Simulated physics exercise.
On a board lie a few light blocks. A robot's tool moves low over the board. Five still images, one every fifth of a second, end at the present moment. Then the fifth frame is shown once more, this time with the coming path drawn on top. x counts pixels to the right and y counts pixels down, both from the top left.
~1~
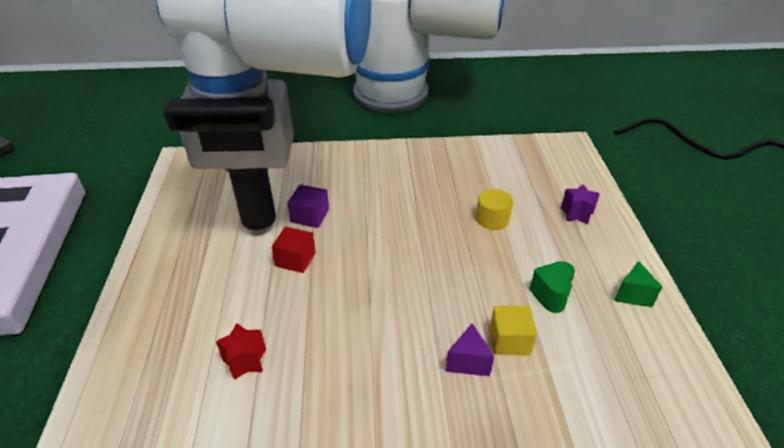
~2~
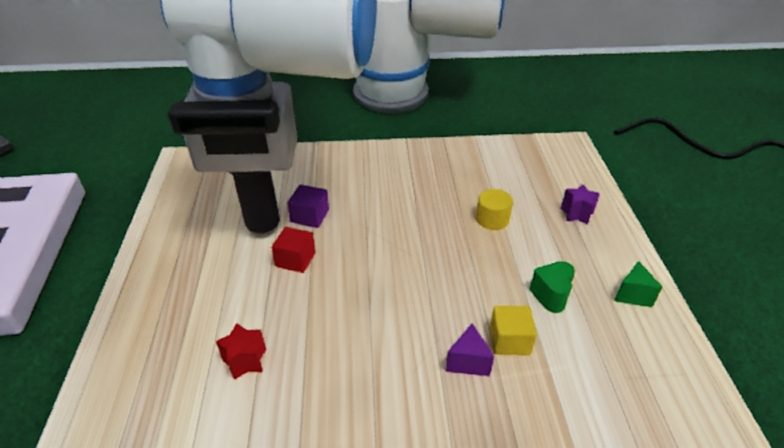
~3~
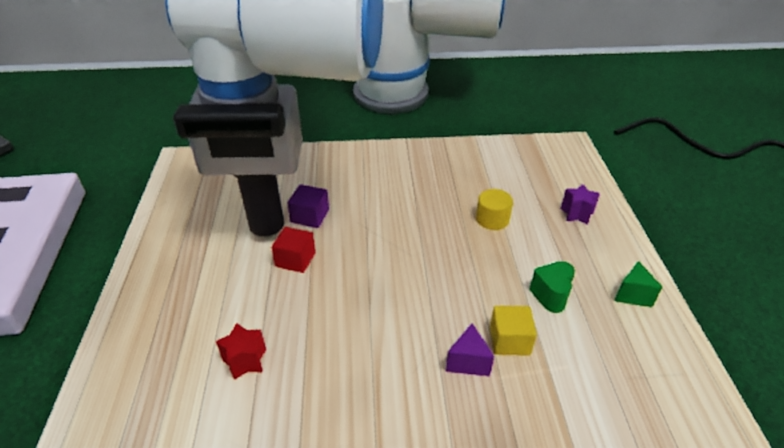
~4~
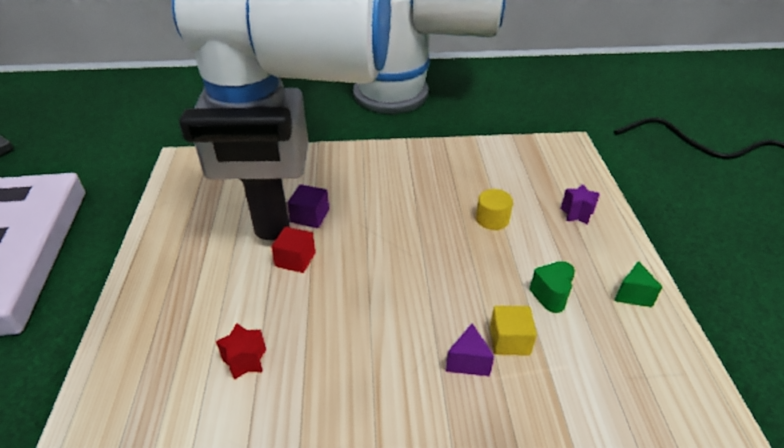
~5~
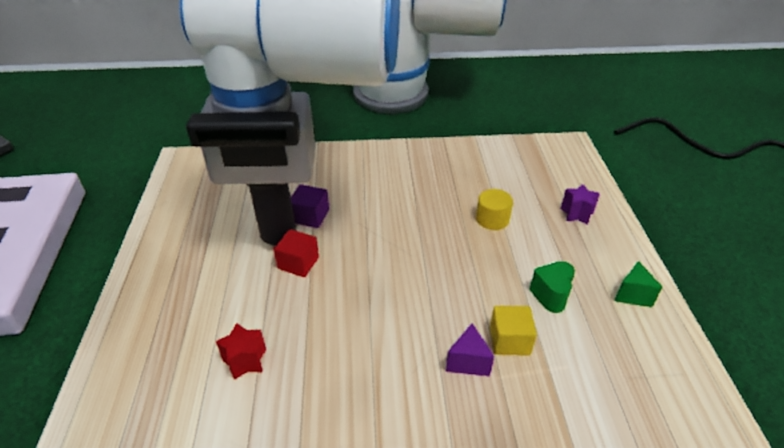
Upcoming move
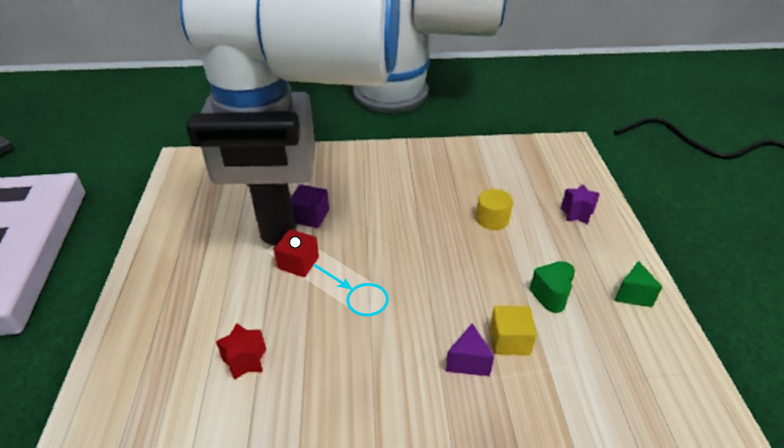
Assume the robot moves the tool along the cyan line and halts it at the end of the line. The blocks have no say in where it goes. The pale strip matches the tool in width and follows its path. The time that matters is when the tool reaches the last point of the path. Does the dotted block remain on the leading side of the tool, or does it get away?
By then it is beside or behind the tool.
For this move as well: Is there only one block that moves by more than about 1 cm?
In short: Yes.
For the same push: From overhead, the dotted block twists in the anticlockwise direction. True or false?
Answer: False.
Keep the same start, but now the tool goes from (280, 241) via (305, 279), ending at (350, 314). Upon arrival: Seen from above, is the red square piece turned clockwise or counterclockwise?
It is turned clockwise.
The line goes from (280, 241) to (368, 299); the dot is on the red square piece.
What follows on the original path. One third of the way, tool (305, 252); red square piece (314, 263), turned 45° clockwise.
Two thirds of the way, tool (335, 271); red square piece (332, 286), turned 70° clockwise.
At the end, tool (367, 291); red square piece (335, 299), turned 100° clockwise; purple square piece unmoved.
